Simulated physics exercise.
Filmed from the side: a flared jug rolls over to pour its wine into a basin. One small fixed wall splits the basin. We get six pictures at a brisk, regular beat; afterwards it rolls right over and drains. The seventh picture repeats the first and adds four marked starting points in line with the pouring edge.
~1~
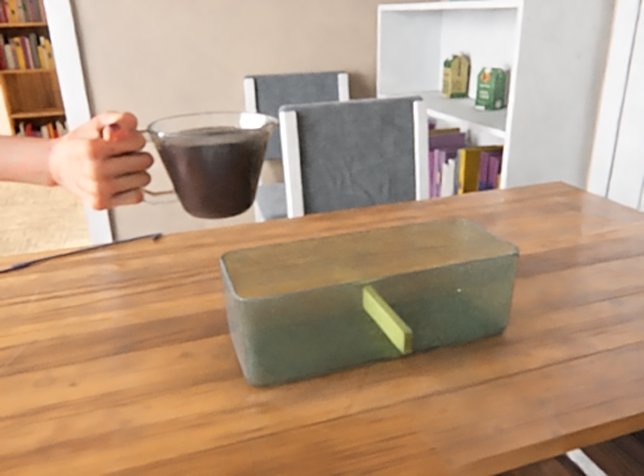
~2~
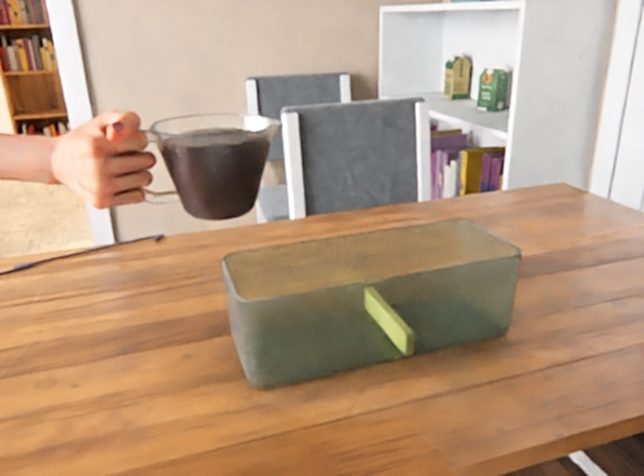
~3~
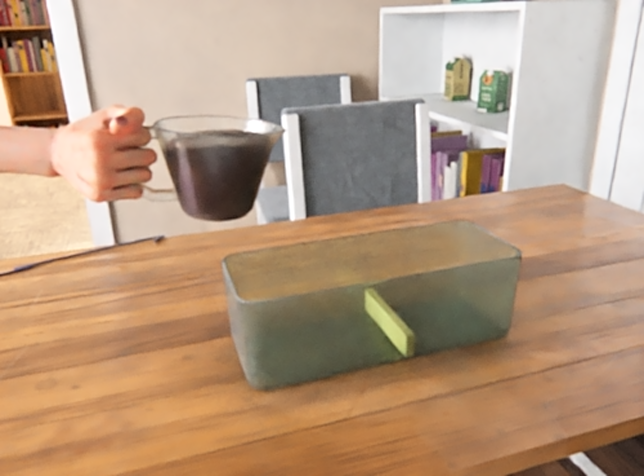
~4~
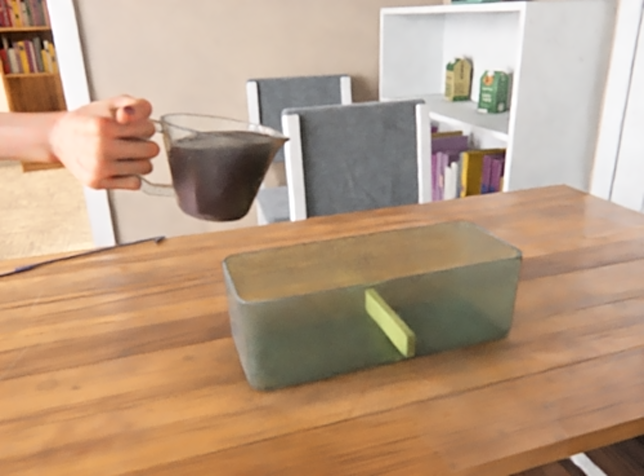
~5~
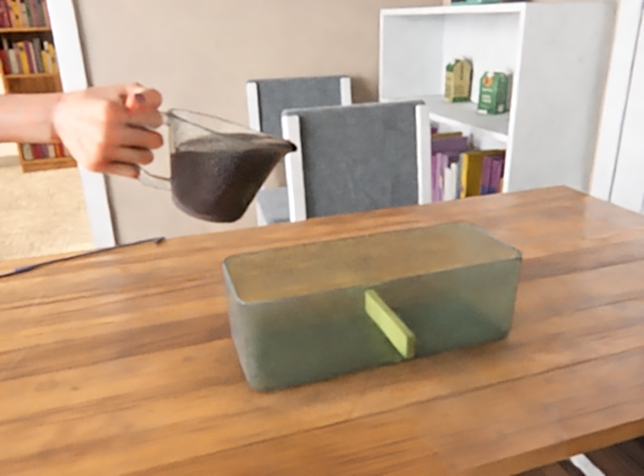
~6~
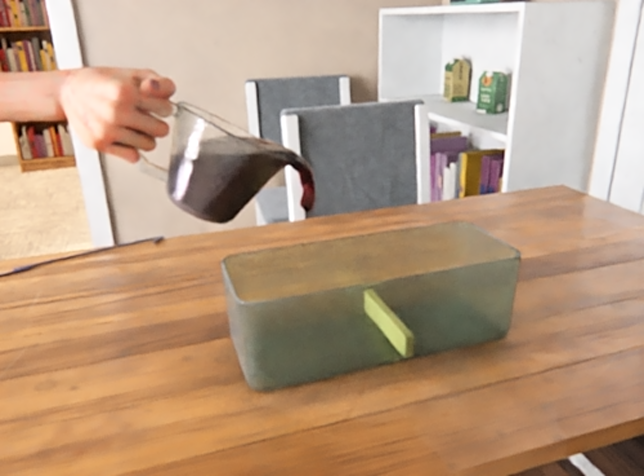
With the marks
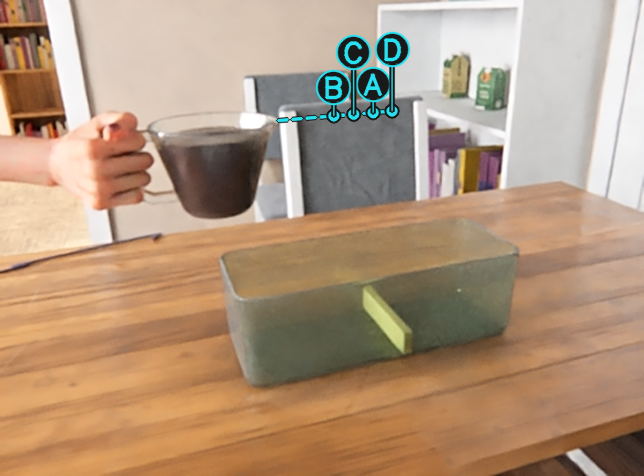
A hand tips a glass jug to the right and dark wine runs over its lip.
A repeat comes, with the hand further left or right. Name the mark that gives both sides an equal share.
B.
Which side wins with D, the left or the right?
The right side.
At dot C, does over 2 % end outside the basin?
No.
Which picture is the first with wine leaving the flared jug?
In picture 5.
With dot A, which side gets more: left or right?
The right one.
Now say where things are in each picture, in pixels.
Upright, lip at (278, 120); basin from (245, 385) to (504, 328); top of the wall at (386, 307); nothing has left yet, in the first picture.
Upright, lip at (281, 123); nothing has left yet, in the second picture.
Tipped about 5°, lip at (284, 129); nothing has left yet, in the third picture.
Tipped about 12°, lip at (288, 137); nothing has left yet, in the fourth picture.
Tipped about 20°, lip at (291, 149); wine is over the lip, down to (291, 149), in the fifth picture.
Tipped about 31°, lip at (292, 162); wine is over the lip, down to (306, 207), in the sixth picture.
On the marked copy, A at (373, 112); B at (333, 115); C at (353, 114); D at (392, 111).
If A is chosen, about 15 % ends left of the wall and 84 % right of it.
If B is chosen, about 50 % ends left of the wall and 50 % right of it.
If C is chosen, about 28 % ends left of the wall and 71 % right of it.
If D is chosen, about 9 % ends left of the wall and 90 % right of it.
